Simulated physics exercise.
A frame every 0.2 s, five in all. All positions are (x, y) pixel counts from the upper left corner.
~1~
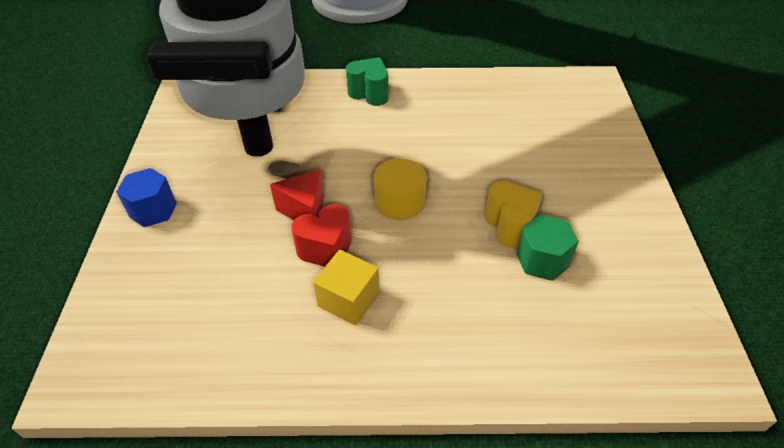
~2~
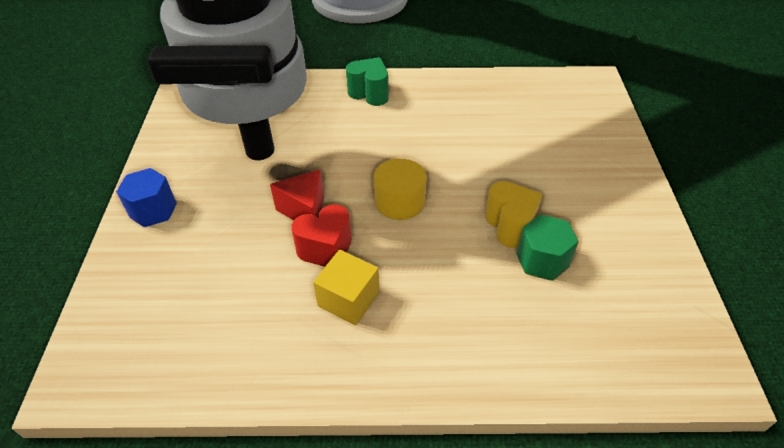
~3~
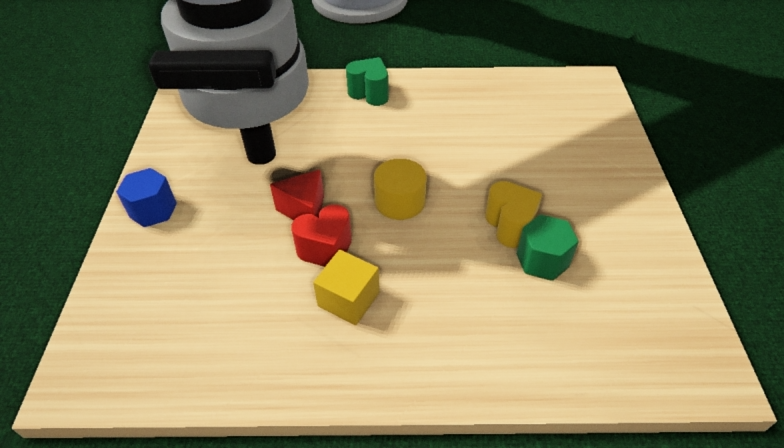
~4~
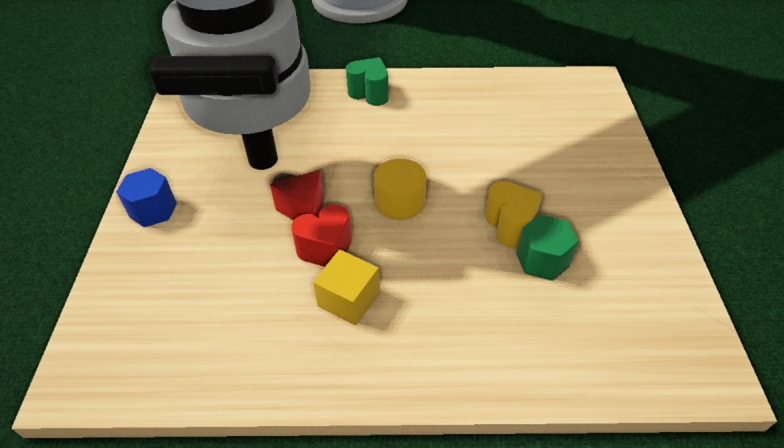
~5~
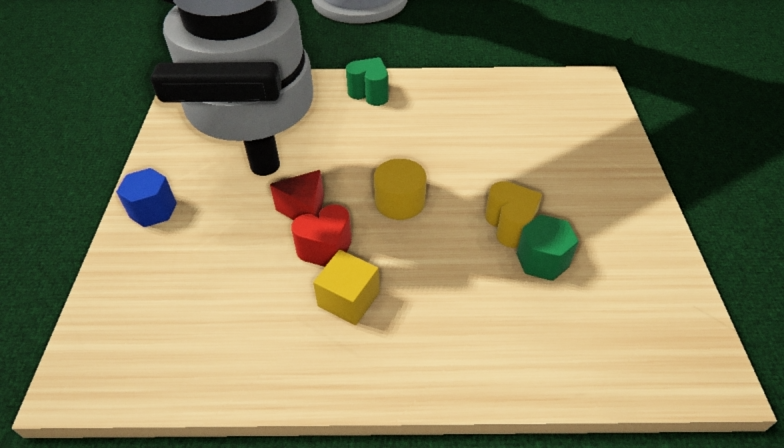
A grey robotic arm with a black pusher tip inches down and very slightly right at the upper left of a pale wooden board on a dark green surface, seen from a raised, fixed viewpoint. Red triangular and heart-shaped blocks sit near a yellow cube and cylinder, with a blue block left, green blocks at top and right, and a yellow heart-like block right. The blocks all stay still.
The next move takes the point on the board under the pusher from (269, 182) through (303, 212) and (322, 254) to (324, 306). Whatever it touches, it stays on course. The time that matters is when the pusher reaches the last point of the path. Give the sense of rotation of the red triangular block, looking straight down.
In a top view, it turns counterclockwise.
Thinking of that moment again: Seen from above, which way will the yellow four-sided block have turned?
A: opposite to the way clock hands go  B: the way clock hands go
Option B.
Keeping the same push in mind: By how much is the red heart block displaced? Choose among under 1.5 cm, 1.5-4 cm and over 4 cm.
Beyond 4 cm.
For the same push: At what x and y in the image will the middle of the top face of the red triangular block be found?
I think it will end close to (358, 210).
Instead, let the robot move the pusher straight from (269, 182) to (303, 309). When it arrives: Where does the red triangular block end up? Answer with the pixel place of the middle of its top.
The centre of its top will be at (315, 201).
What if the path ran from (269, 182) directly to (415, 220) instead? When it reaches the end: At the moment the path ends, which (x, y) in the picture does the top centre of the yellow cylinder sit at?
The centre of its top face lies at (446, 174).
The first path, step by step. One third of the way, pusher at (300, 197); red triangular block at (323, 201), turned 30° anticlockwise; red heart block at (335, 230), turned 35° clockwise.
Two thirds of the way, pusher at (319, 239); red triangular block at (358, 210), turned 60° anticlockwise; red heart block at (350, 250); yellow four-sided block at (366, 293), turned 40° clockwise.
At the end, pusher at (321, 291); red triangular block at (358, 210), turned 60° anticlockwise; red heart block at (358, 271), turned 80° anticlockwise; yellow four-sided block at (382, 312), turned 30° clockwise; yellow cylinder not moved.
